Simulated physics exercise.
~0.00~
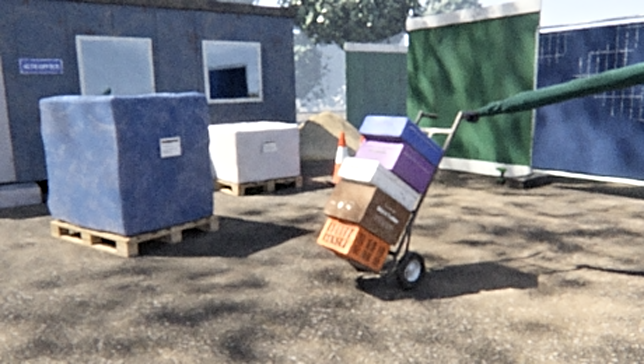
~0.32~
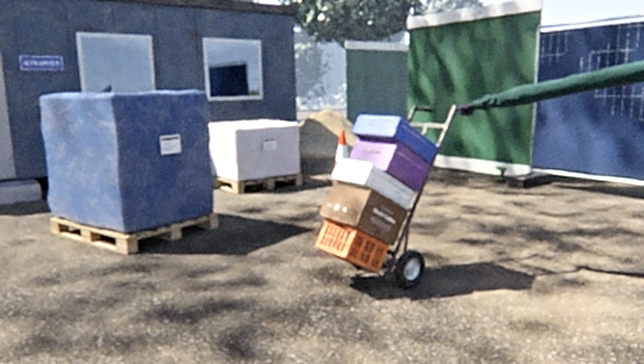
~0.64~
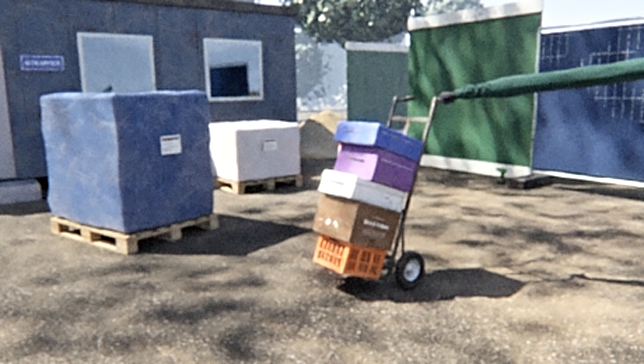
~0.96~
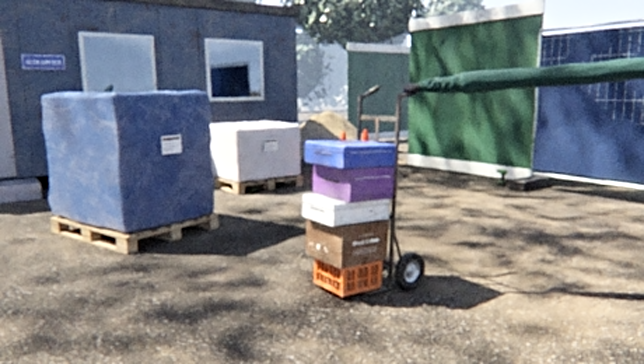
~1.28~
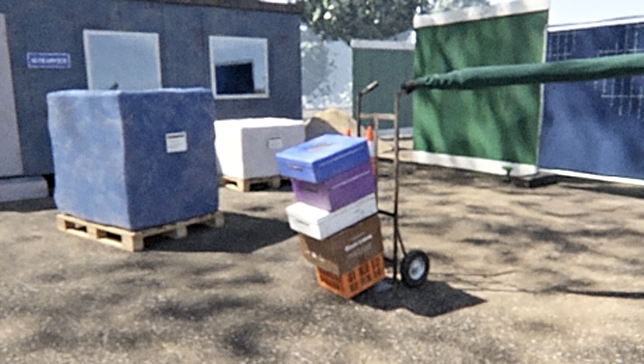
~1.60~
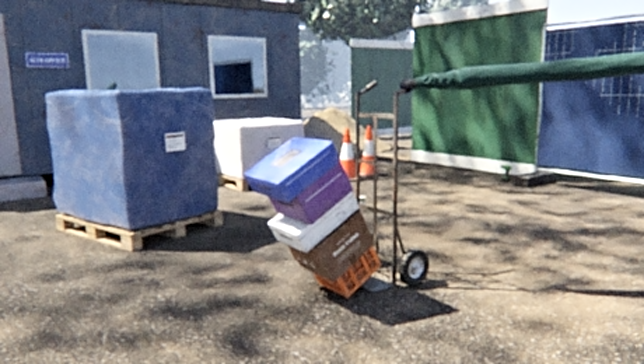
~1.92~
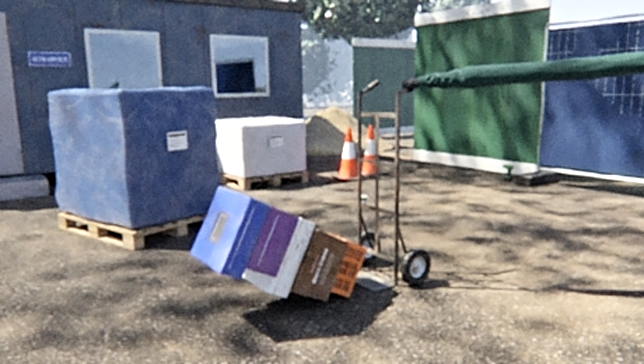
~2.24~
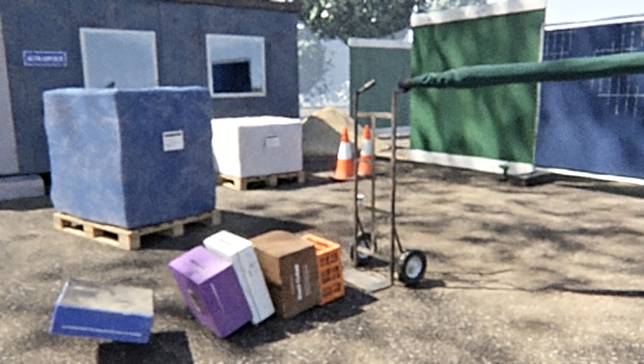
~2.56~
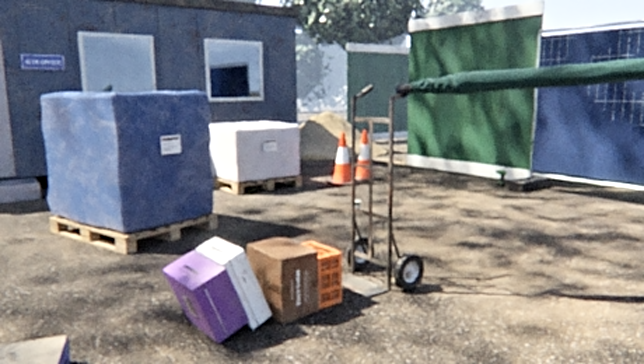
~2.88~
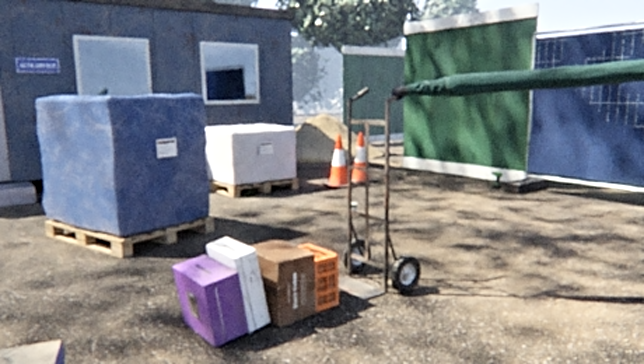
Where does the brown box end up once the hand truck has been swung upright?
It does not stay in its place on the truck. It tips off to the left with the rest of the stack and ends up on the ground, between the white toolbox and the orange crate.
